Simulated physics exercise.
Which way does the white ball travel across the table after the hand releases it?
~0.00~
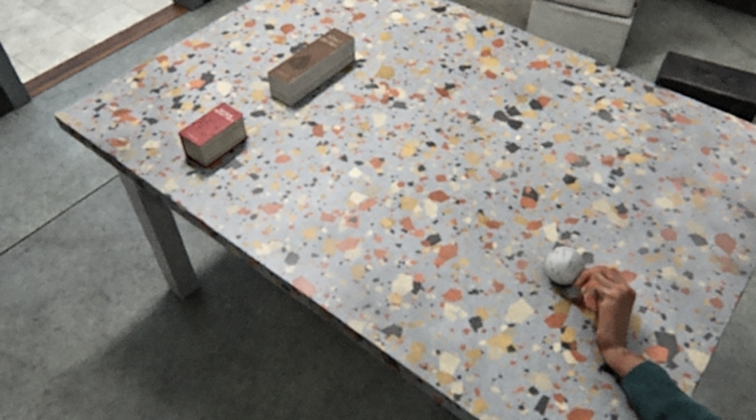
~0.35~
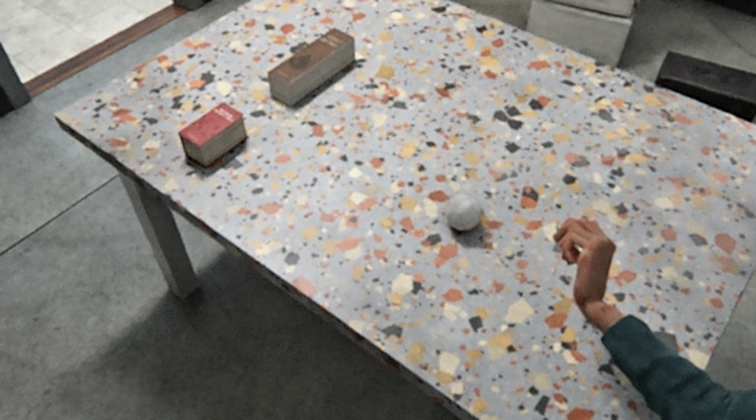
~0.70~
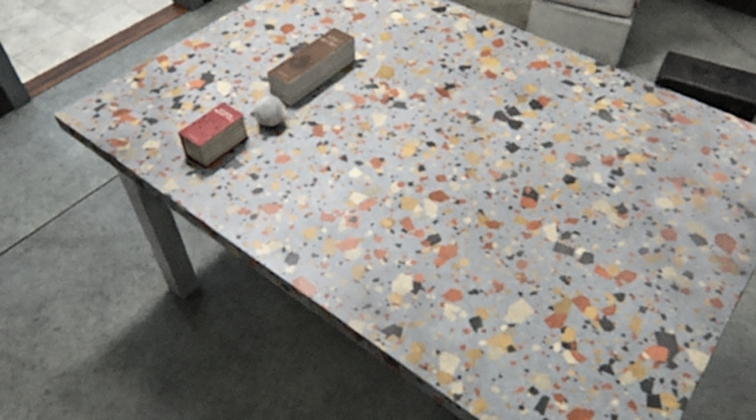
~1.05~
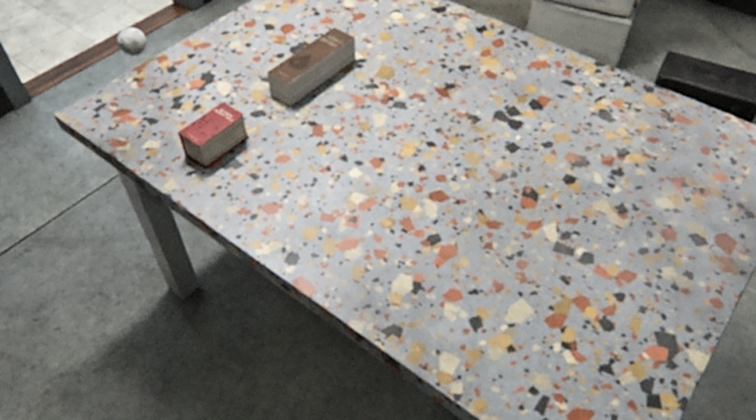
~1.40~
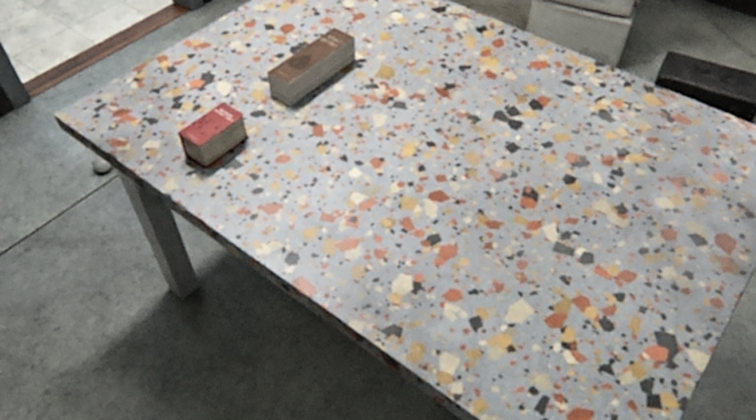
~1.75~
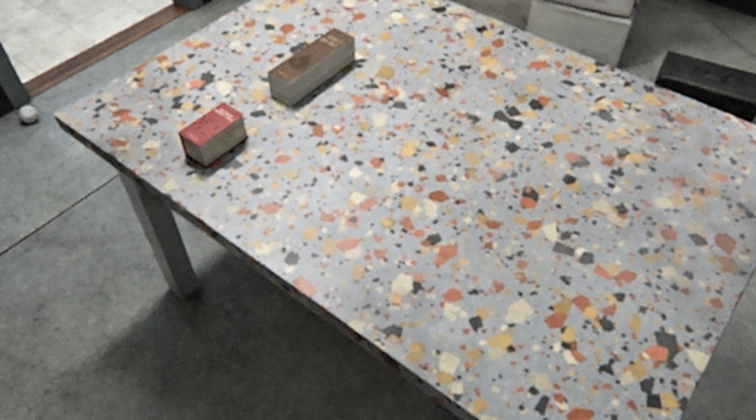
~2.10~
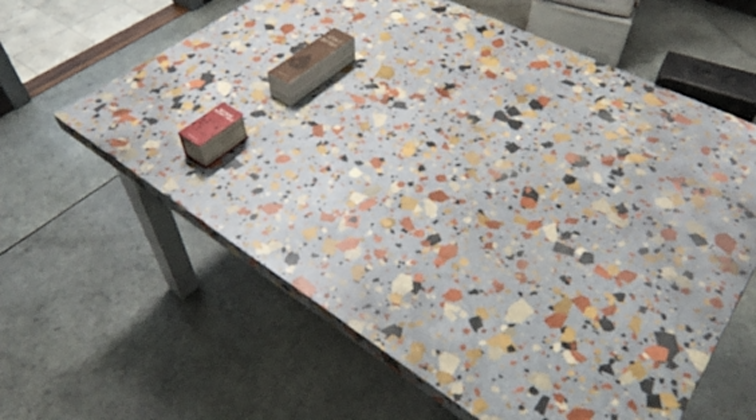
It travels to the left, heading toward the far left edge of the table.
